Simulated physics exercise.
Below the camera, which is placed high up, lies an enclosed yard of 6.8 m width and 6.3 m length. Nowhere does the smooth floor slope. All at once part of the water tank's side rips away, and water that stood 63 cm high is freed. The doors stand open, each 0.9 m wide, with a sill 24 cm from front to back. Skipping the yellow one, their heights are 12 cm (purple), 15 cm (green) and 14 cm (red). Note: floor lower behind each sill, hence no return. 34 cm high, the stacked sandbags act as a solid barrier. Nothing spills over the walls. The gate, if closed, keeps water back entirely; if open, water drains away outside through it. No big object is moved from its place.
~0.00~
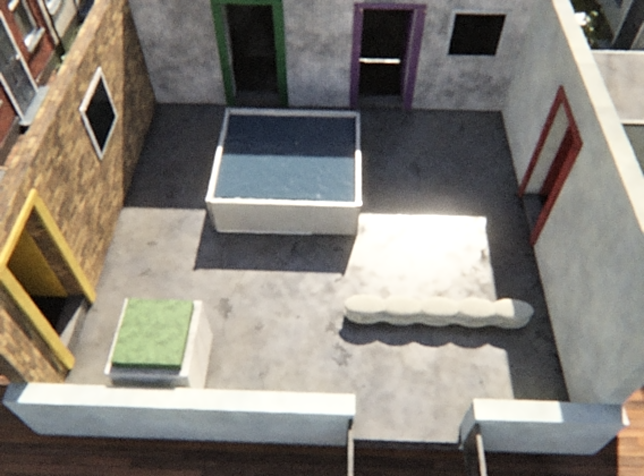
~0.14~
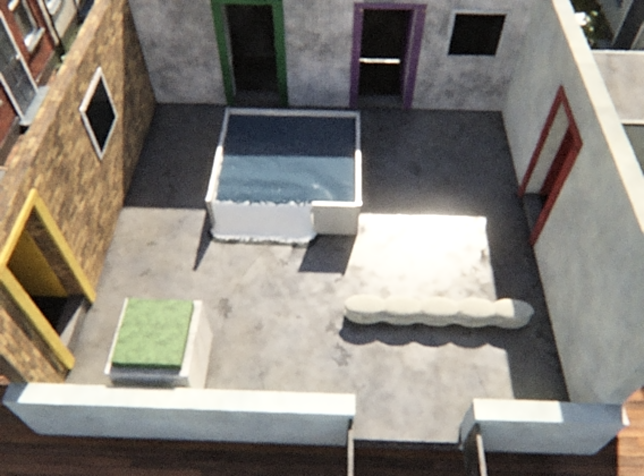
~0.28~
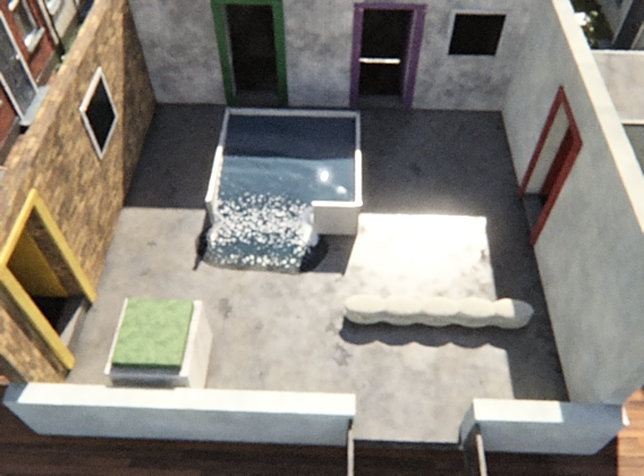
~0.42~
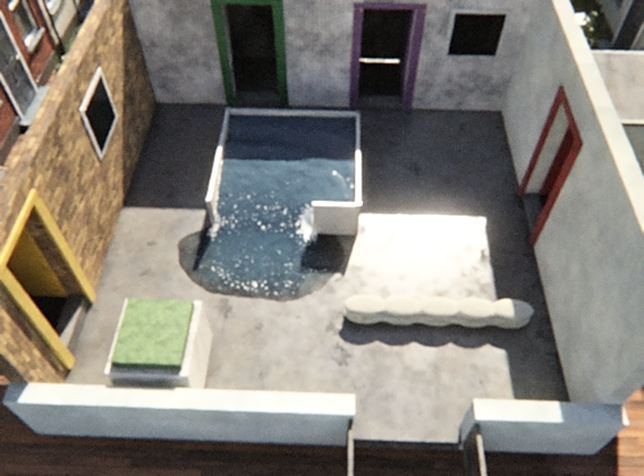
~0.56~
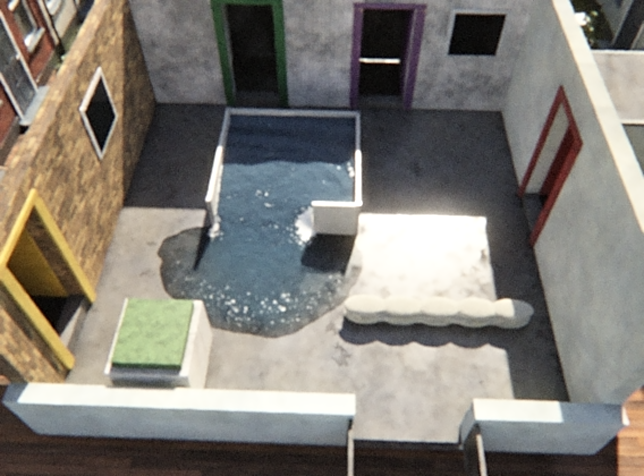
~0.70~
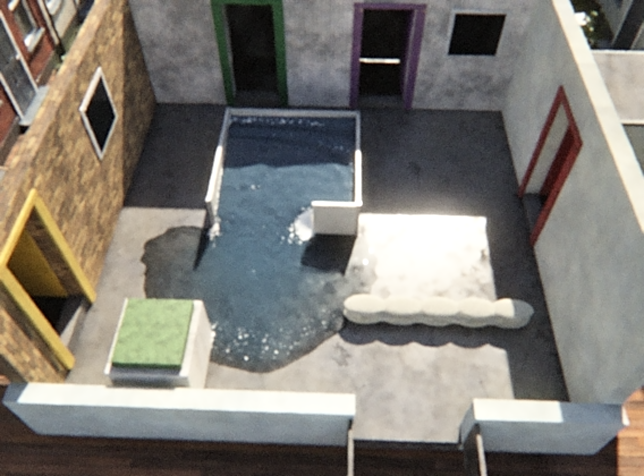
A white-walled tank of dark blue water stands toward the back of a walled grey yard, seen from a fixed, high viewpoint. Green and purple doorways line the back wall, with a yellow one left, a red one right, a grass-topped box front left and pale sandbags front right. Part of the tank's front side gives way, and glittering water gushes out, spreading across the floor past the box and sandbags.
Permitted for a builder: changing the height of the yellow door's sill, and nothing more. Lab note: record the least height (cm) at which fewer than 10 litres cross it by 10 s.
Least height: 29 cm.
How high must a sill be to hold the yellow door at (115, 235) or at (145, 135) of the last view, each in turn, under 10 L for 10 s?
About 10.0 cm, then about 9.5 cm.
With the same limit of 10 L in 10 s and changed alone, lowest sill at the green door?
At green, roughly 7.0 cm.
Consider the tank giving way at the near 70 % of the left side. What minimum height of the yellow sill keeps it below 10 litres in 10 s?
Then something near 27 cm.
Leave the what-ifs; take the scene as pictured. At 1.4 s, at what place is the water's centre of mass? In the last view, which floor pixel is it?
Roughly (277, 223).
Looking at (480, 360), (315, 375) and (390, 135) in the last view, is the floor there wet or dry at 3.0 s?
Listed order - soaked through, soaked through, unwetted.
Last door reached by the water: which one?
It's the purple door.
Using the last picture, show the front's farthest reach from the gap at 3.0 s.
Somewhere near the pixel (567, 428).
After 1.4 s water covers 25 % of the floor, deepest (40 cm) near (208, 329); 2 cm at the yellow door, 0 litres in over its 26 cm sill.
After 3.0 s water covers 40 % of the floor, deepest (35 cm) near (84, 410); 24 cm at the yellow door, 16 litres in over its 26 cm sill.
After 10.0 s water covers 95 % of the floor, deepest (10 cm) near (395, 120); 8 cm at the yellow door, 20 litres in over its 26 cm sill.
At the yellow door as built, the water arrived by 1.4 s and peaked near 31 cm at 2.0 s.
Run again over the same 10 s with other heights there, 17 litres in over 26.5 cm, 0 litres over 36.5 cm. The limit of 10 litres is kept from about 29 cm up.
